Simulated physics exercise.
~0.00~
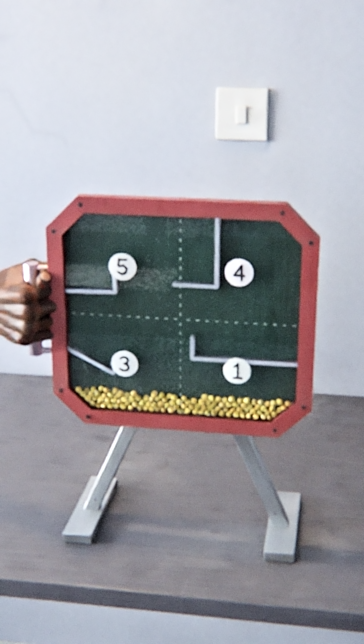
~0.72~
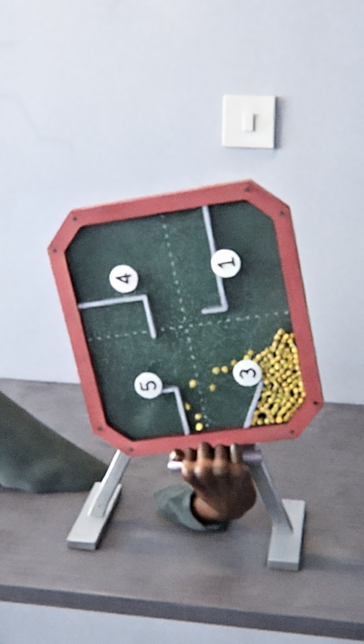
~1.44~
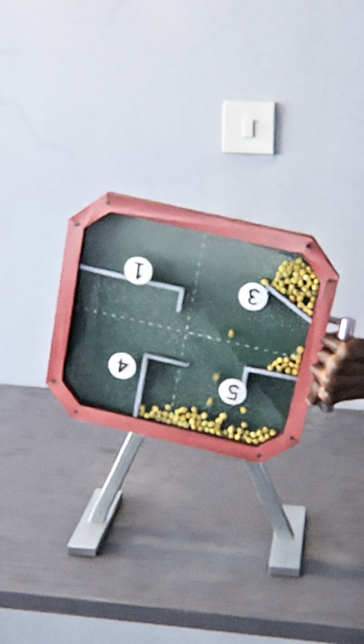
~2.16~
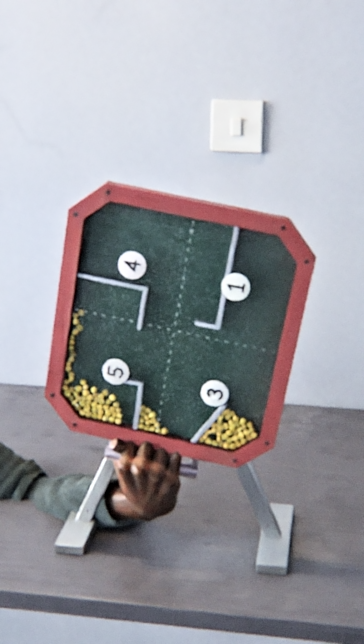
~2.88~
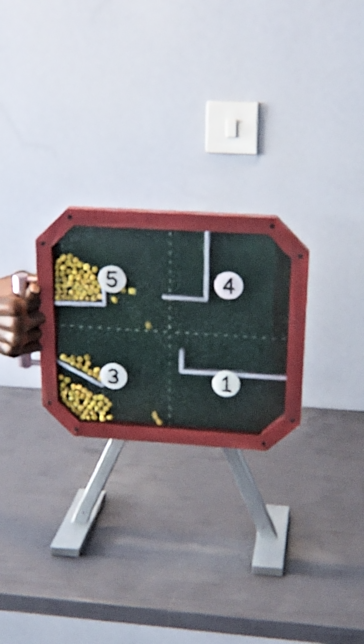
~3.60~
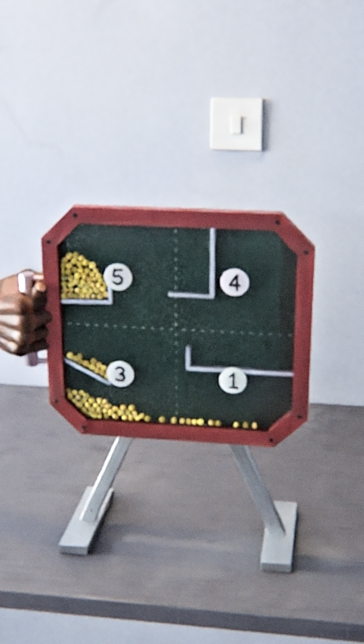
On a grey tabletop, a hand turning a red-framed green case anticlockwise and back, yellow beads settling mostly at left, some along the bottom.
